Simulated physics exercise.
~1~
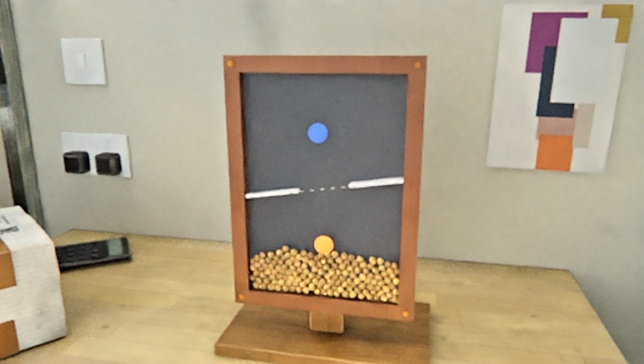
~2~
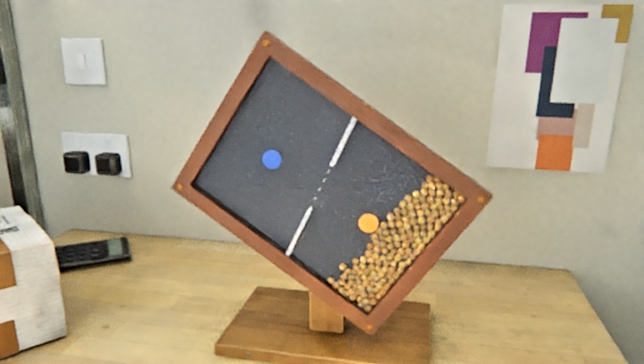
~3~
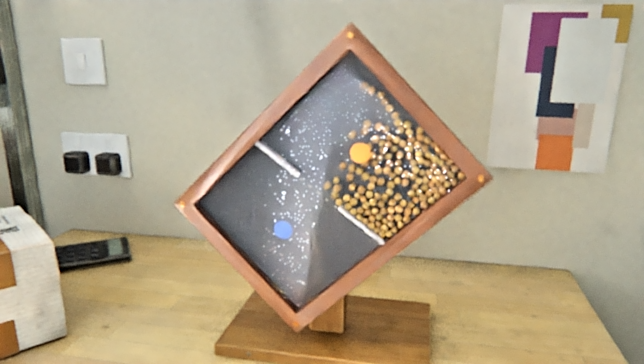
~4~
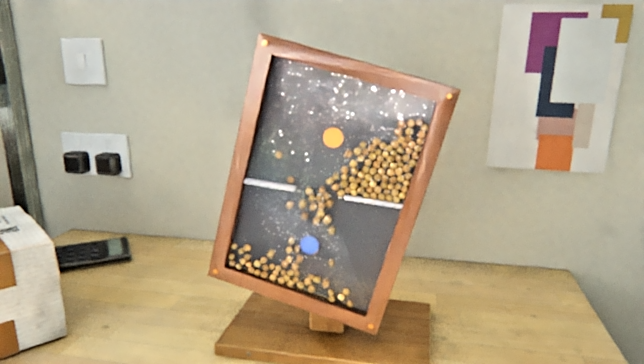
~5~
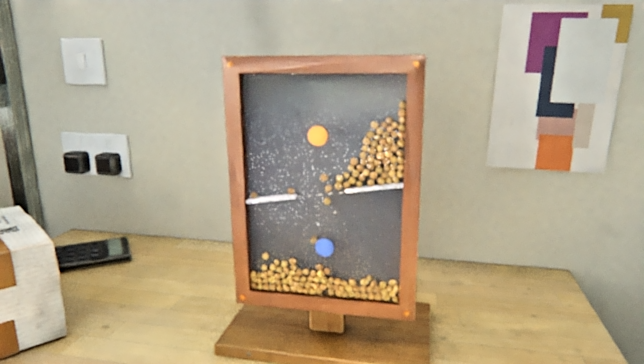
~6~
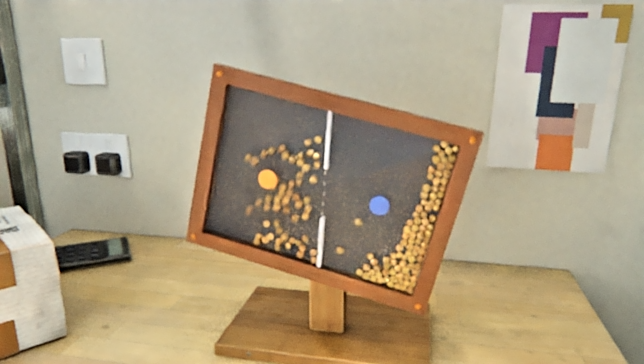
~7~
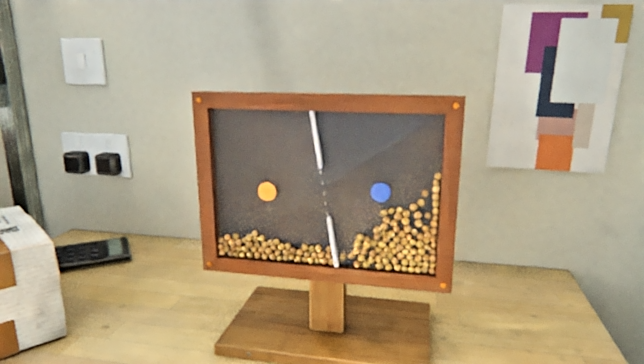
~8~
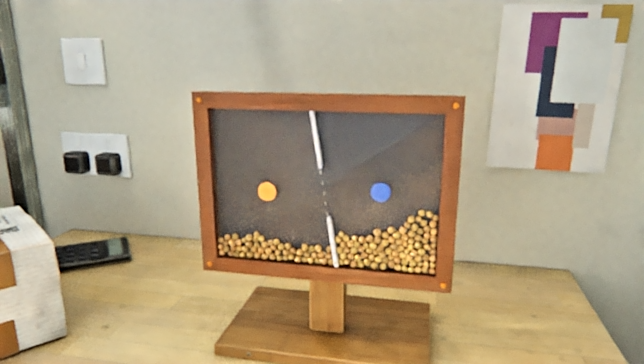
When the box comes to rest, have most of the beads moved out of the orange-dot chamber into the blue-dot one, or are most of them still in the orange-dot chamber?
Most of the beads have moved into the blue-dot chamber, which ends with the larger heap. The orange-dot chamber still keeps a fair share, though less than half.
